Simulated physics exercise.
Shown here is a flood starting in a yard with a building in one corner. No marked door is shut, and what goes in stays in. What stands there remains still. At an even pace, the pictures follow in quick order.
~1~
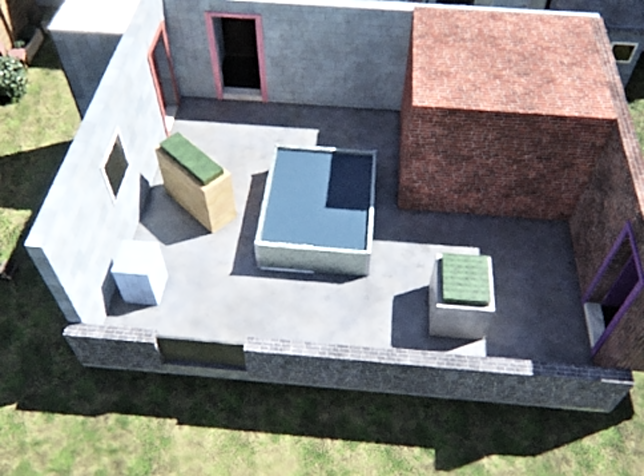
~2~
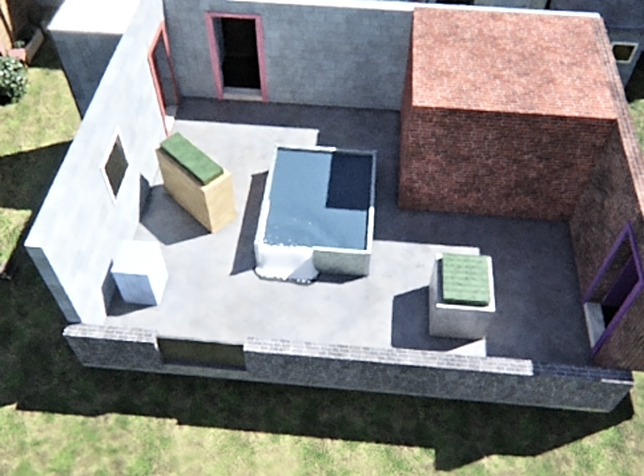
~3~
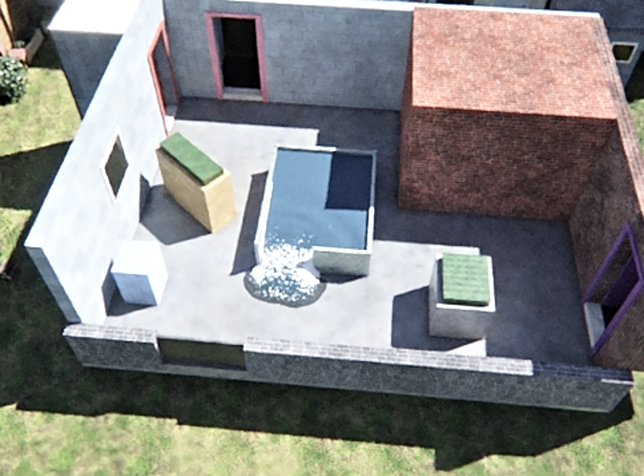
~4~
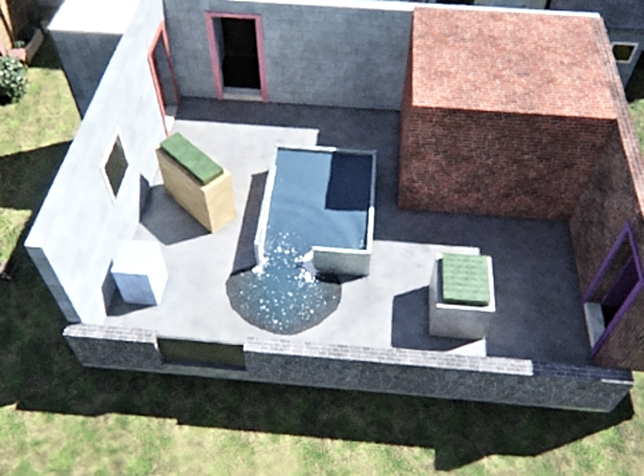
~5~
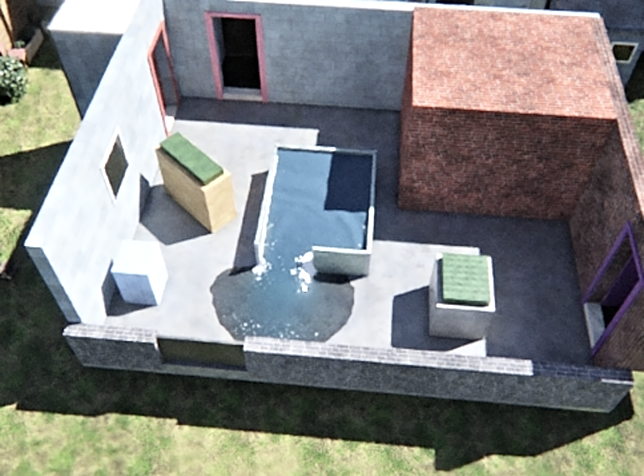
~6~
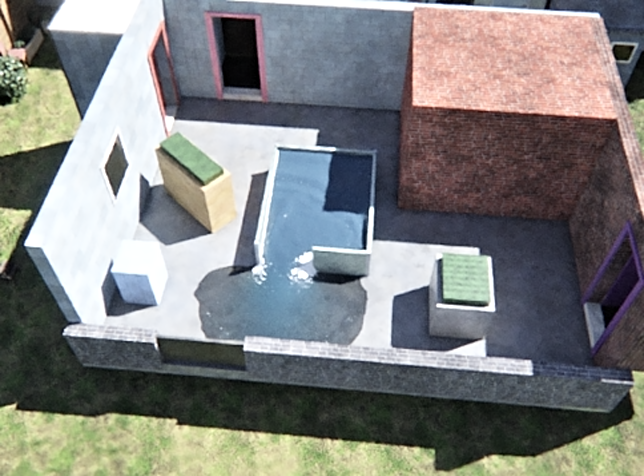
In the video, a rectangular tank of water stands in a walled yard beside a red brick building. Water pours through a gap at its front left, splashing onto the grey floor and spreading in a widening pool toward the low front wall.
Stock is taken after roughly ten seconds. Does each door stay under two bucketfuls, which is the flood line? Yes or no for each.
Red door - yes, stays under; purple door - yes, stays under; pink door - yes, stays under.
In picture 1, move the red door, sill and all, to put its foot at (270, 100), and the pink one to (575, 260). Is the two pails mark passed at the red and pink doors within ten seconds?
Red door stays within it; pink door stays within it.
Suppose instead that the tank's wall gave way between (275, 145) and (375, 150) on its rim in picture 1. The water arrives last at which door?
The one in purple, I'd guess.
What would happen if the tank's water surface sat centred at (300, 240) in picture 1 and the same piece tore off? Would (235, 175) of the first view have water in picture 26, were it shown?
Outcome at that point: Left alone.
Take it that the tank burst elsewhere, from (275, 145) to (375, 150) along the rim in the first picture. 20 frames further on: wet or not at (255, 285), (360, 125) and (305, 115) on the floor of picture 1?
Respectively: Parched, drenched and drenched.
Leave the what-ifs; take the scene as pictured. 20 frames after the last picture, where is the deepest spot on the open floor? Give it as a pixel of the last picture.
Somewhere near (139, 348), I think.
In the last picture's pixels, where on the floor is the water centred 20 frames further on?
Roughly (291, 267) in the last picture.
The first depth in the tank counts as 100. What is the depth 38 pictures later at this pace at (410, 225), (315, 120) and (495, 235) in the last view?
Depths of roughly 8, 0 and 8 per cent.
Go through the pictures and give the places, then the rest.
The first frame shows still water in the tank at (319, 198).
In the second frame, the front is at (314, 279), out from the gap at (287, 261).
In the third frame, the front is at (308, 301), out from the gap at (287, 262).
In the fourth frame, water pours out at (287, 262) and has run to (294, 330).
In the fifth frame, water pours out at (287, 262) and has run to a hidden place.
In the sixth frame, water pours out at (287, 262) and has run to a hidden place.
A moment on, water covers 15 % of the floor; the red door not reached, the purple door not reached, the pink door not reached.
Next, water covers 25 % of the floor; the red door not reached, the purple door not reached, the pink door not reached.
Then, water covers 40 % of the floor; the red door not reached, the purple door wet at the sill, nothing in, the pink door not reached.
Later, water covers 75 % of the floor; the red door wet at the sill, nothing in, the purple door wet at the sill, nothing in, the pink door wet at the sill, nothing in.
In the end, water covers 95 % of the floor; the red door wet at the sill, nothing in, the purple door wet at the sill, nothing in, the pink door wet at the sill, nothing in.
